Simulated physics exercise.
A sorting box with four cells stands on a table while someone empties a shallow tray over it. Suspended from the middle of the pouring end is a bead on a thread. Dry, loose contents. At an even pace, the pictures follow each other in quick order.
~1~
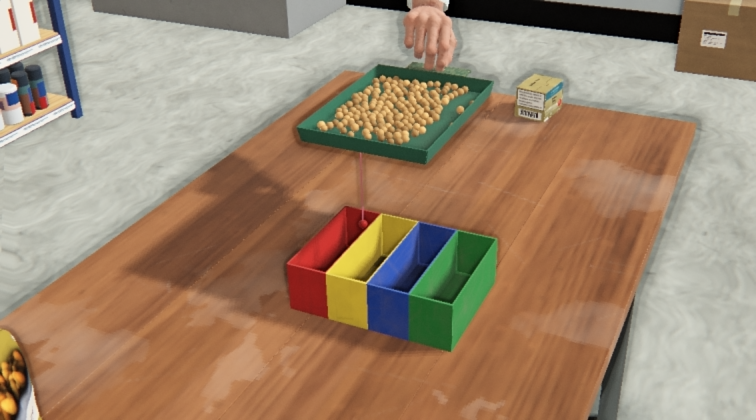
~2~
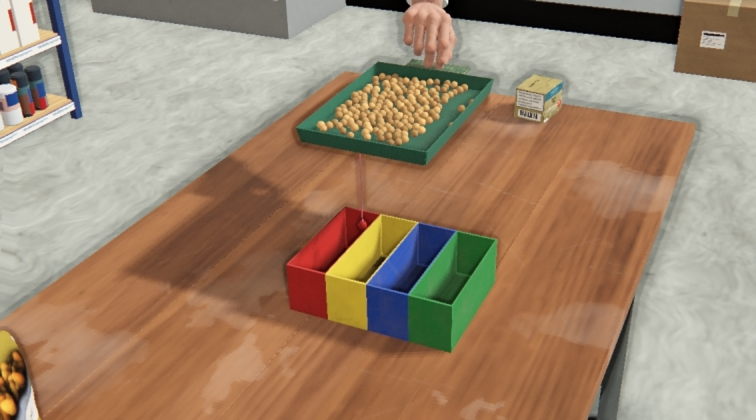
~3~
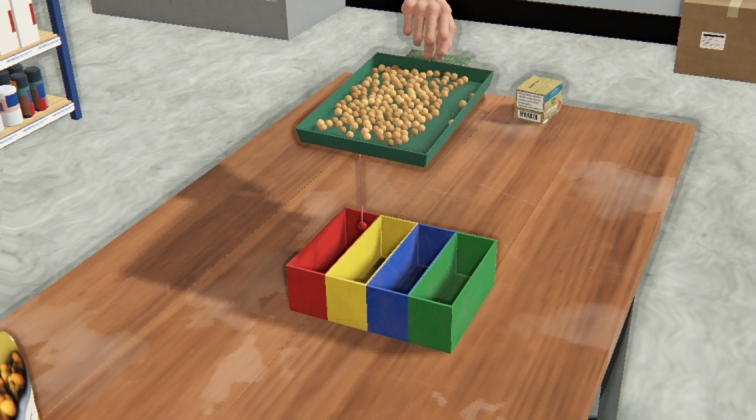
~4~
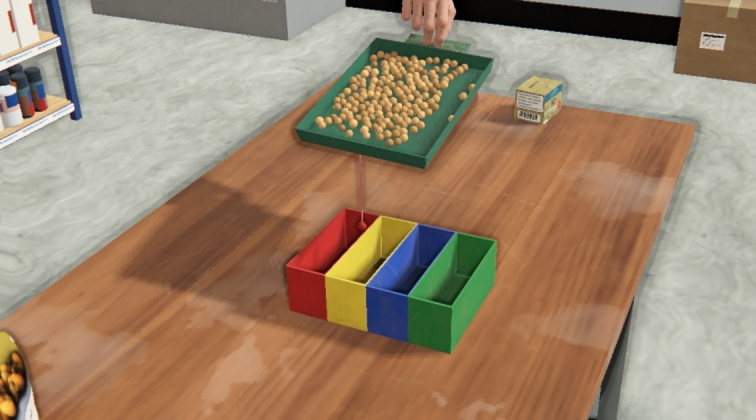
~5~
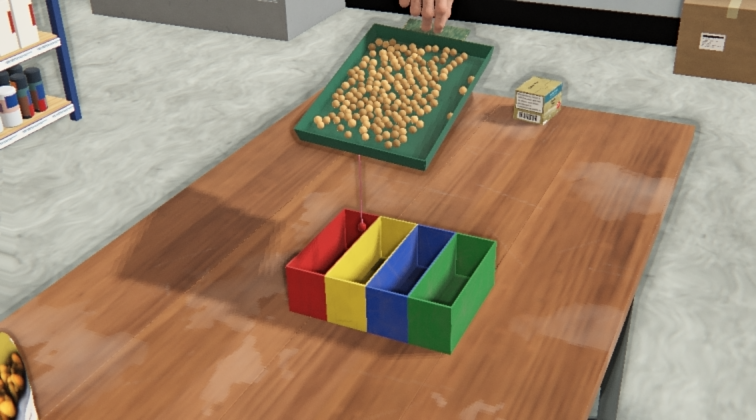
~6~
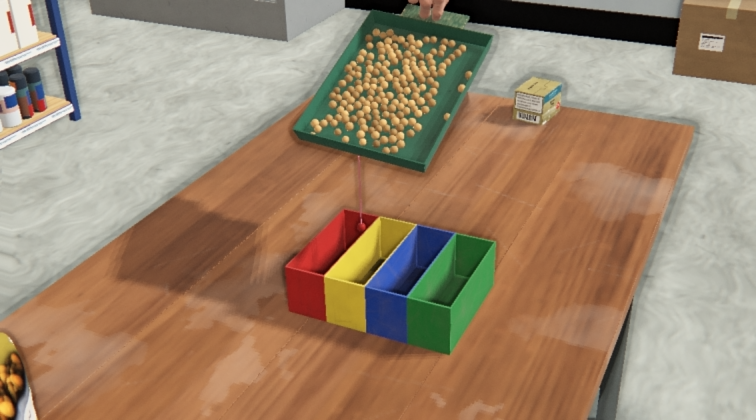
In a room with a pale marbled floor, a wooden table is seen from above at an angle, with shelves at the left and a cardboard box at the upper right. A green tray of round tan beads sits above a red, yellow, blue and green sorting box, a small bead hanging by a thread. A hand steadily raises the tray's far end, and the beads begin shifting.
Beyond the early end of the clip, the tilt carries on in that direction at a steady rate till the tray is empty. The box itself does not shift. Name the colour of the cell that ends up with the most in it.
Blue.
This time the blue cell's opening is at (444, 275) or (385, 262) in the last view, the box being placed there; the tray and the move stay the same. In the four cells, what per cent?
First case around 90 %, second case around 90 %.
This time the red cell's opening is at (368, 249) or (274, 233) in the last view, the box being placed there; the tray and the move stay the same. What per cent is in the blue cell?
I'd say about 10 percent, followed by about 20 percent.
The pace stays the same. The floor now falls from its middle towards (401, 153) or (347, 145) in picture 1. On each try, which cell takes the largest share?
So the first one goes to the cell in blue and the second to the cell in red.
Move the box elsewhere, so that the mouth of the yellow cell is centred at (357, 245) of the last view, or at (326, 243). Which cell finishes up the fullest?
One: The blue cell. Two: The green one.
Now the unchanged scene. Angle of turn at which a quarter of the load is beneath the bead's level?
A tilt of roughly 80°.
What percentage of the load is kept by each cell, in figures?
In per cent: The red cell gets 10, the yellow cell 30, the blue cell 50 and the green cell 10.
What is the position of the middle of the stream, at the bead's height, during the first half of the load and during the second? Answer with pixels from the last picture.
Roughly (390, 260) first, then roughly (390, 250).
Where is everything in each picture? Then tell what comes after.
In the first frame, corners of the pouring end at (301, 126) and (426, 149), level; middle of the load at (390, 107), round wooden beads; bead on its thread at (363, 224); red cell at (308, 287); yellow cell at (347, 297); blue cell at (388, 307); green cell at (431, 319).
In the second frame, corners of the pouring end at (300, 127) and (425, 150), level; middle of the load at (389, 106).
In the third frame, corners of the pouring end at (300, 127) and (425, 153), tipped barely, lowest at the right corner; middle of the load at (389, 101).
In the fourth frame, corners of the pouring end at (299, 127) and (424, 155), tipped a little, lowest at the right corner; middle of the load at (388, 93).
In the fifth frame, corners of the pouring end at (298, 127) and (424, 158), tipped clearly, lowest at the right corner; middle of the load at (399, 88), a small part on the move.
In the sixth frame, corners of the pouring end at (297, 128) and (423, 161), tipped clearly, lowest at the right corner; middle of the load at (396, 86), all on the move; red cell at (306, 289); yellow cell at (345, 300); blue cell at (386, 310); green cell at (429, 322).
Soon, tray tipped steeply; most on the tray; a stray few in the green cell; a stray few in the blue cell; a small part falling or outside the box.
A while on, tray tipped past a quarter turn; about a quarter on the tray; about a quarter in the blue cell; a small part in the yellow cell; a small part in the green cell; a small part in the red cell; about a quarter falling or outside the box.
Towards the end, tray tipped past a quarter turn; about half in the blue cell; about a quarter in the yellow cell; a small part in the red cell; a small part in the green cell; a small part falling or outside the box.
Finally, tray tipped past a quarter turn; about half in the blue cell; about a quarter in the yellow cell; a small part in the red cell; a small part in the green cell; a small part outside the box.
